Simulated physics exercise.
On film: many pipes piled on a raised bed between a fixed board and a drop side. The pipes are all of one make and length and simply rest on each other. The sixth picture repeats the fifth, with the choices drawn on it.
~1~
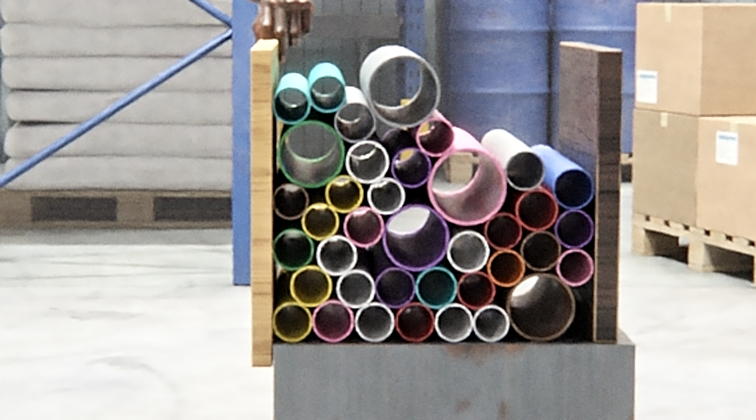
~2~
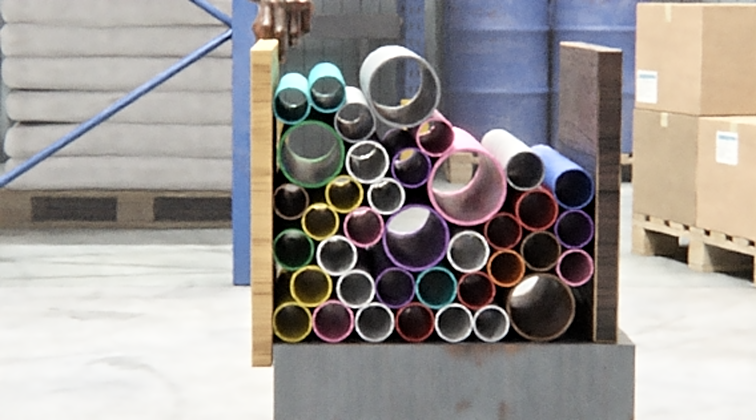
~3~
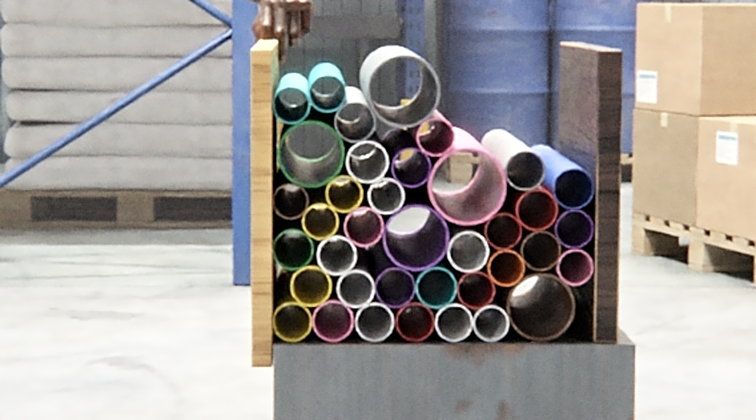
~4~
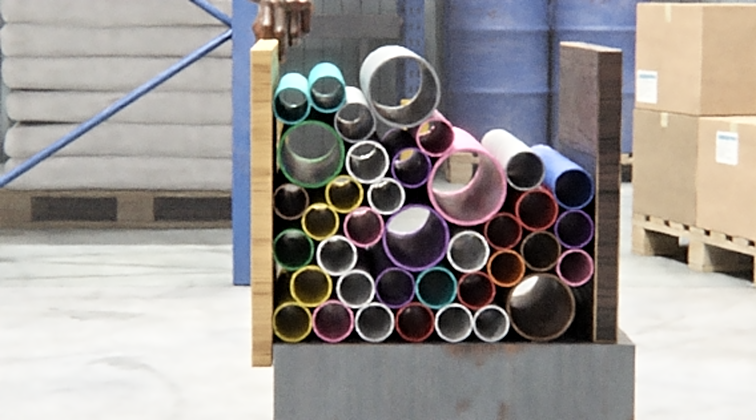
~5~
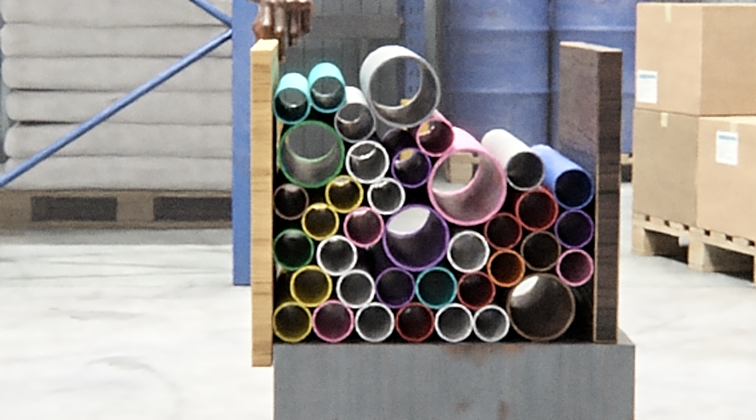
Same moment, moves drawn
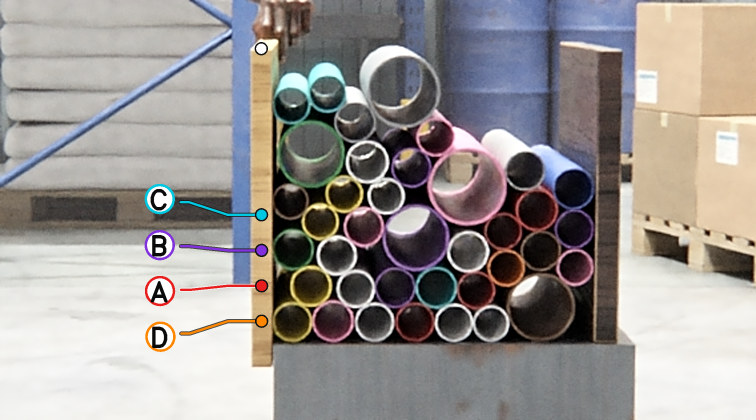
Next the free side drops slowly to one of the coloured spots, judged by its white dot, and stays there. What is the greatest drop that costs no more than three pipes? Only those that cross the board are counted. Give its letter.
At most to C.
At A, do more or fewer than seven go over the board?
At A, more than seven.
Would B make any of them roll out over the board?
Yes, at B.
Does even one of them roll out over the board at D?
At D: Yes.
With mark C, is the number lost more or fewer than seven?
Fewer than seven.
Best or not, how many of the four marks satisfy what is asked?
One of the four.
On the marked copy, A at (261, 286); B at (261, 250); C at (261, 215); D at (261, 322); the white dot at (261, 49).
With C. Early on, top of the board (272, 125).
Further on, top of the board (272, 211).
At the end, top of the board (272, 214), three out over the board.
As for the rest, A more than three out over the board; B more than three out over the board; D more than three out over the board.
